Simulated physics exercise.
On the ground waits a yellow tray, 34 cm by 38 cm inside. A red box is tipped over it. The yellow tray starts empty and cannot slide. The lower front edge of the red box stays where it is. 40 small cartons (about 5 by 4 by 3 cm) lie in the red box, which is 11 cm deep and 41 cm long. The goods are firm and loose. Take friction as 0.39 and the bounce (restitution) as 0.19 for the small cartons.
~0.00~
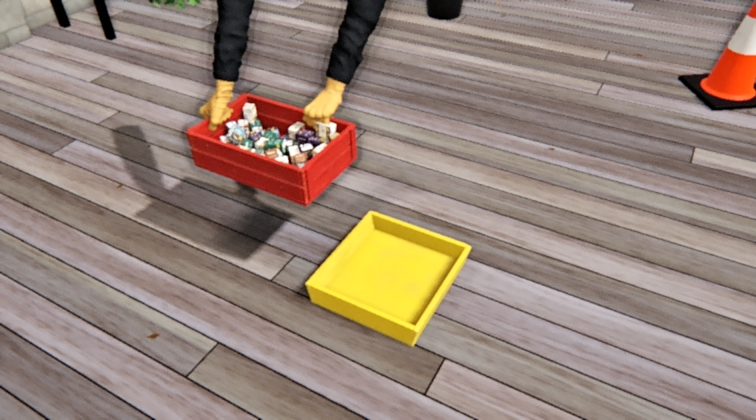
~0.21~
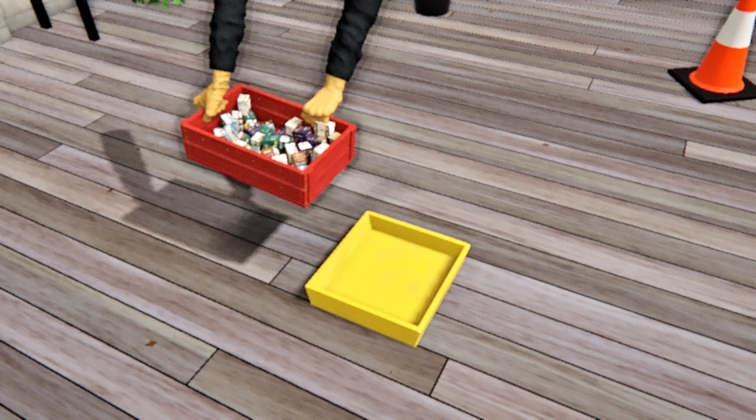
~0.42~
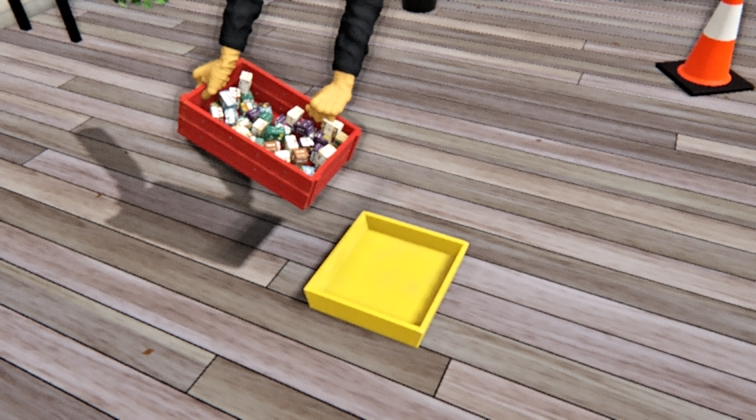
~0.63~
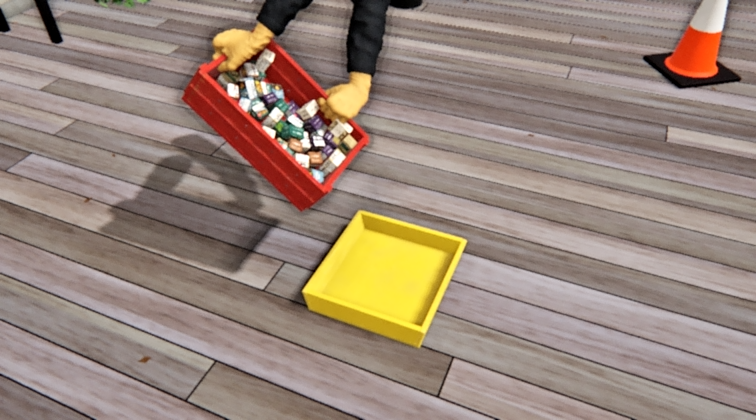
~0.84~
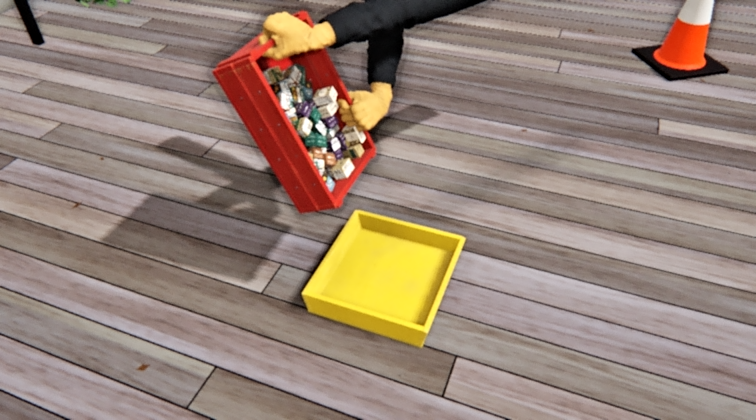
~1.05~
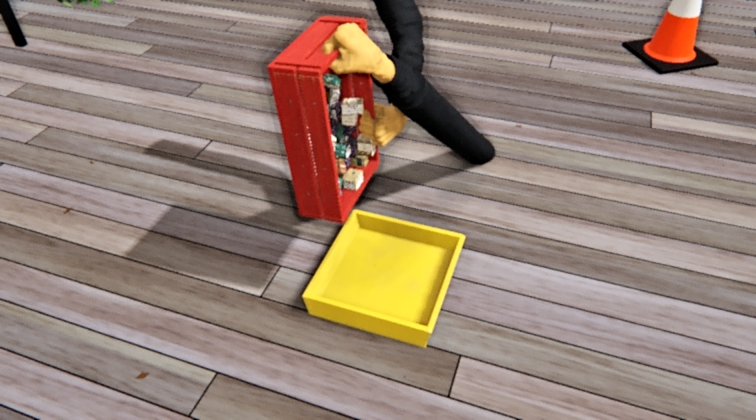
Gloved hands tilt a red box of small cartons steeply onto its side beside a yellow tray.
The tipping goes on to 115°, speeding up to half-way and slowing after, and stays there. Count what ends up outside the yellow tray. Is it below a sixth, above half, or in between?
In the end fewer than one in six of them are outside the yellow tray.
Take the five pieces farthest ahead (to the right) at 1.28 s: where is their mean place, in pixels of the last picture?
Near (378, 148).
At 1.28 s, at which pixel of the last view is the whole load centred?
At about (353, 157).
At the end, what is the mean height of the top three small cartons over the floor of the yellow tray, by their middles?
Roughly 6 cm.
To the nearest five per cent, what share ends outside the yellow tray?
About 5 per cent.
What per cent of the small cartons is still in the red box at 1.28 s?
Roughly 100 per cent is still inside.
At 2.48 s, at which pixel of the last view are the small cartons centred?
Around (406, 275).
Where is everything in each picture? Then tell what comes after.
In the first picture (each is followed by its nearest rim corner in this view; the camera moves round a little), red box, (299, 169); yellow tray, (414, 328); 0° from level; none out.
In the second picture, red box, (302, 172); 6° from level.
In the third picture, red box, (310, 178); 21° from level.
In the fourth picture, red box, (323, 188); 41° from level.
In the fifth picture, red box, (335, 203); 64° from level.
In the sixth picture, red box, (343, 218); yellow tray, (427, 329); 86° from level; none out.
After 1.28 s, tilt 105°; 39 still in the red box and 1 in the air.
After 1.56 s, tilt 115°; 16 still in the red box, 7 in the yellow tray and 17 in the air.
After 1.97 s, tilt 115°; 1 still in the red box, 34 in the yellow tray, 2 outside the yellow tray and 3 in the air.
Final count (at 2.48 s), 38 in the yellow tray and 2 outside the yellow tray. Asked share, 2 of 40, 5 per cent.
